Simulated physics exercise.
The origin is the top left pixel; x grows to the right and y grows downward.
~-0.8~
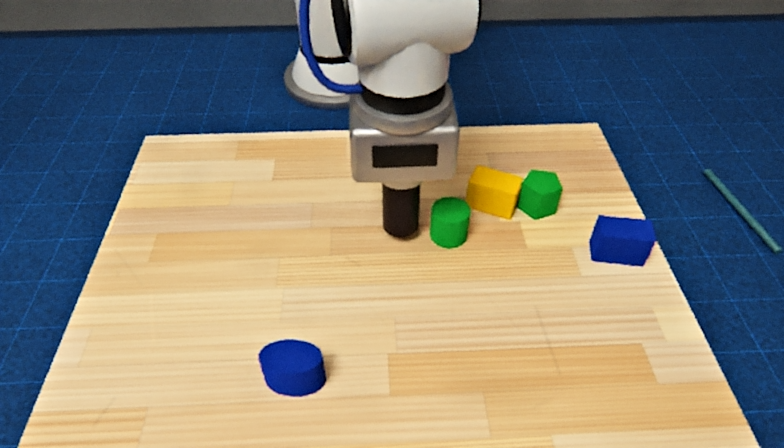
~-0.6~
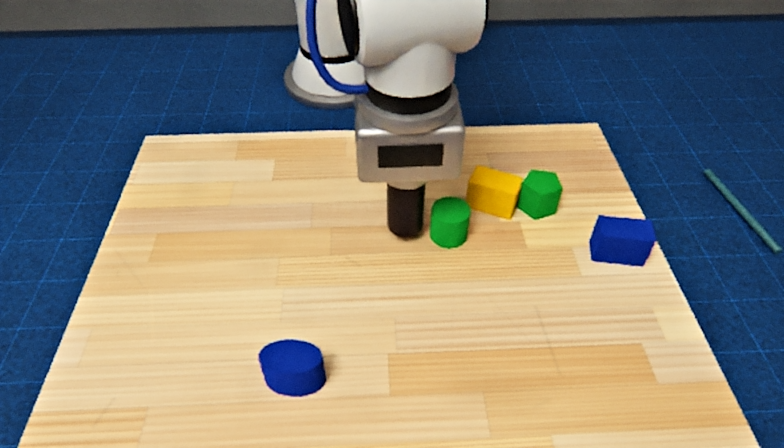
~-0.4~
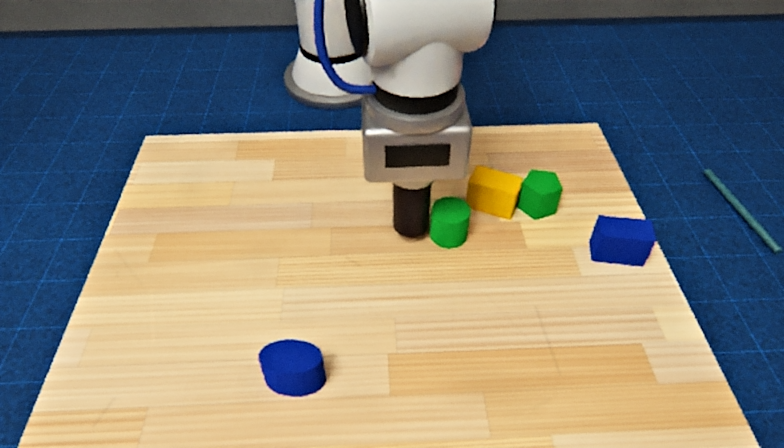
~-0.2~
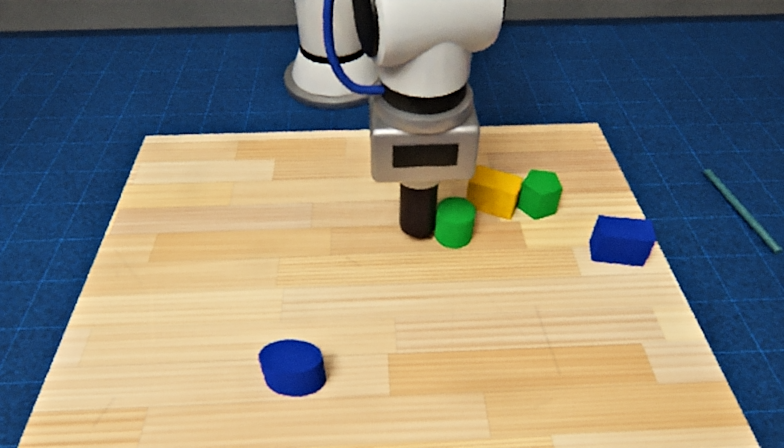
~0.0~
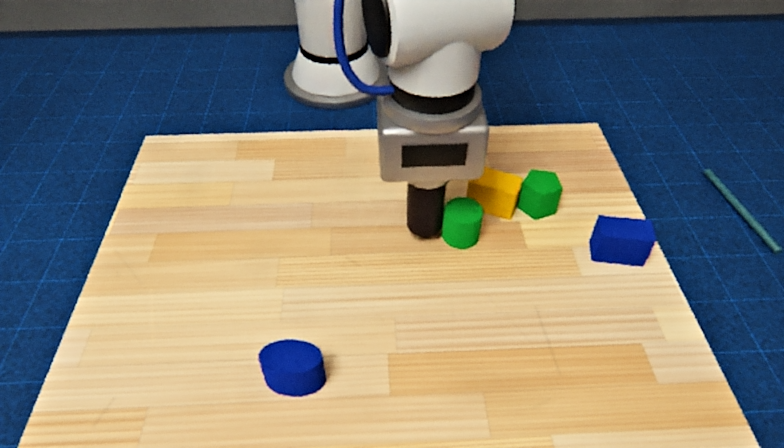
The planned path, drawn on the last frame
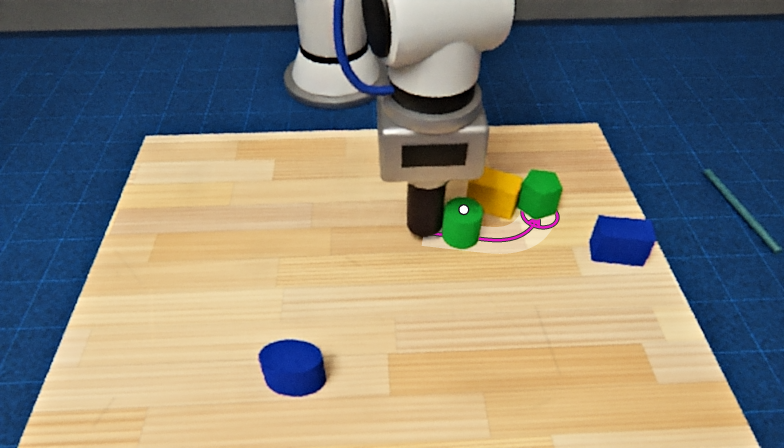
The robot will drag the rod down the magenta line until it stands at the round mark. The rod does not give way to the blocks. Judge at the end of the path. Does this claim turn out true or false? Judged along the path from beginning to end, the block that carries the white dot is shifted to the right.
That claim is true.
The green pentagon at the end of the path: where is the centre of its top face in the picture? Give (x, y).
At pixel (546, 167).
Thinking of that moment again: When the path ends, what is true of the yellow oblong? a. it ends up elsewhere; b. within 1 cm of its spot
Letter b.
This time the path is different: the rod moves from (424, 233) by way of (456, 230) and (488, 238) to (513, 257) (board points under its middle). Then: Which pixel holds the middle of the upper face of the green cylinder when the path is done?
Near (557, 227).
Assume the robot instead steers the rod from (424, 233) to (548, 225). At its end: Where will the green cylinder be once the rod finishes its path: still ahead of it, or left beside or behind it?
I'd say the green cylinder has slipped off and sits beside or behind the rod.
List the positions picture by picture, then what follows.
Tip of the rod (401, 225), middles of tops, green cylinder (451, 209), yellow oblong (496, 179), green pentagon (543, 181), in the first frame.
Rod (405, 225), nothing pushed, in the second frame.
Rod (411, 224), nothing pushed, in the third frame.
Rod (417, 224), green cylinder (456, 209), in the fourth frame.
Rod (424, 224), green cylinder (464, 210), yellow oblong (496, 179), green pentagon (543, 181), in the fifth frame.
The line goes from (424, 233) through (469, 238) and (515, 238) to (540, 215); the dot is on the green cylinder.
What follows on the original path. One third of the way, rod (472, 229); green cylinder (513, 213).
Two thirds of the way, rod (517, 229); green cylinder (560, 213).
At the end, rod (542, 206); green cylinder (580, 207); yellow oblong unmoved; green pentagon (546, 167), turned 30° anticlockwise.
